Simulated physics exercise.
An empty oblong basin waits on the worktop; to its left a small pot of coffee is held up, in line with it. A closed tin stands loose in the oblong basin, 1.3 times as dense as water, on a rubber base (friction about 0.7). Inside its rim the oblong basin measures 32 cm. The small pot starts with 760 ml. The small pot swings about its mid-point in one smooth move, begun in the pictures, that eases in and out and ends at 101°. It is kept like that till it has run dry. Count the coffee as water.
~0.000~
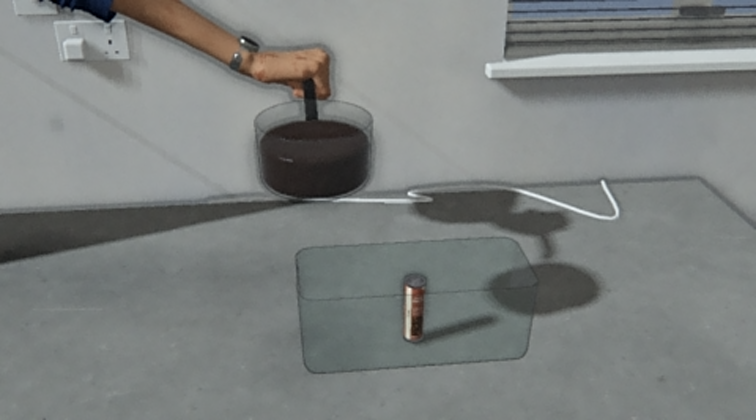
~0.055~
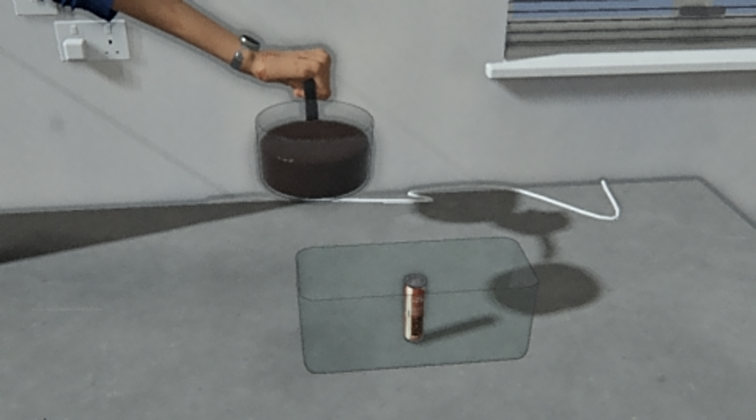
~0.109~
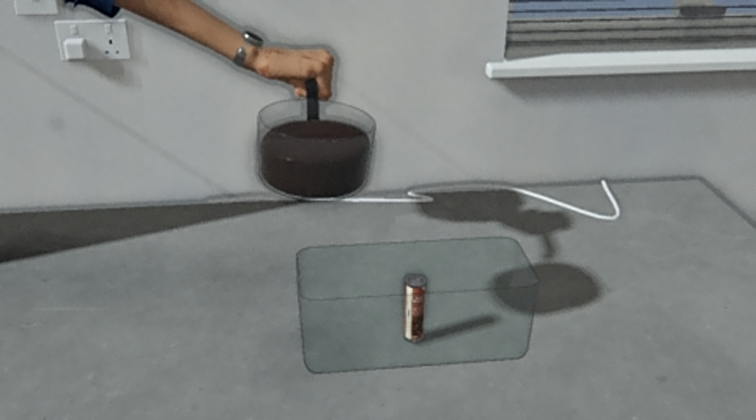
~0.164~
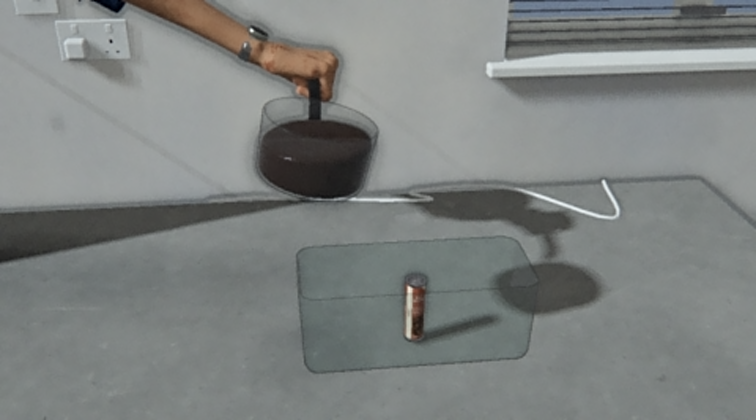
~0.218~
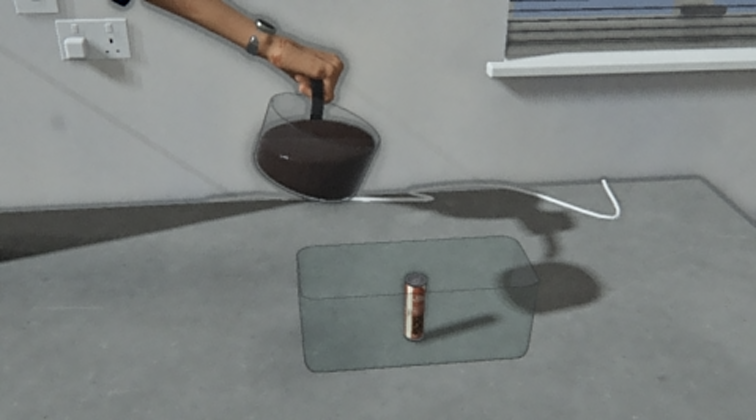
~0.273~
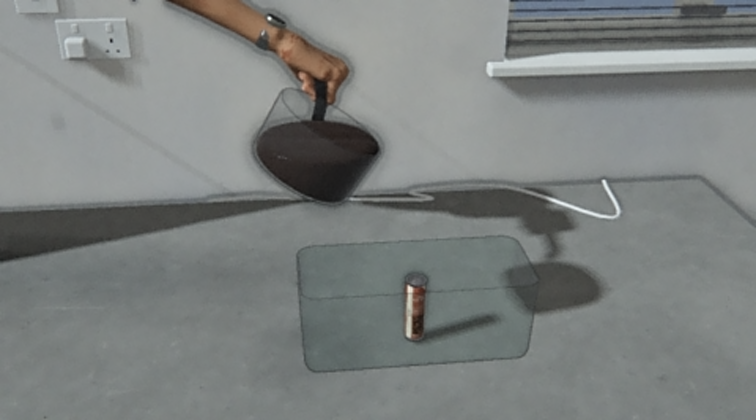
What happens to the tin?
It topples.
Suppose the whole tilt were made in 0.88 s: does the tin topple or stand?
Then it keeps standing.
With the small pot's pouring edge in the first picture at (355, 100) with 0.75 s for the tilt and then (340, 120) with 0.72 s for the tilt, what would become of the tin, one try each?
First it falls; then it goes over.
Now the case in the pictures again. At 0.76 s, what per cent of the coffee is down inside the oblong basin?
About 76 per cent.
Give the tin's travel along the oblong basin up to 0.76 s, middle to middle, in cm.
About 0 cm.
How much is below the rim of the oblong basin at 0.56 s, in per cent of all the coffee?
About 12 per cent.
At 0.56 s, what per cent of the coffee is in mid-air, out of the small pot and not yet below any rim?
About 48 per cent.
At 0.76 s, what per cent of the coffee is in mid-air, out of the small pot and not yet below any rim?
Near 12 in a hundred.
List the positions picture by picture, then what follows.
In the first frame, tilt 0°; pouring edge (371, 119); surface from (260, 140) to (369, 136); the oblong basin's rim runs from (298, 275) to (527, 261); the tin's top is at (415, 284).
In the second frame, tilt 1°; pouring edge (372, 120); surface from (260, 140) to (369, 136).
In the third frame, tilt 6°; pouring edge (374, 124); surface from (260, 139) to (370, 137).
In the fourth frame, tilt 12°; pouring edge (377, 130); surface from (261, 139) to (372, 137).
In the fifth frame, tilt 21°; pouring edge (379, 139); surface from (260, 138) to (375, 138).
In the sixth frame, tilt 32°; pouring edge (379, 149); surface from (258, 137) to (374, 139); 1 per cent is over the edge.
By 0.56 s the tilt is 89° and 40 per cent is still to pour; the tin stands where it began.
By 0.76 s the tilt is 101° and 11 per cent is still to pour; the tin stands where it began.
By 0.98 s the tilt is 101° and 2 per cent is still to pour; the tin leans 12°.
By 1.22 s the tilt is 101° and 0 per cent is still to pour; the tin lies on its side.
At rest the tin lies on its side.
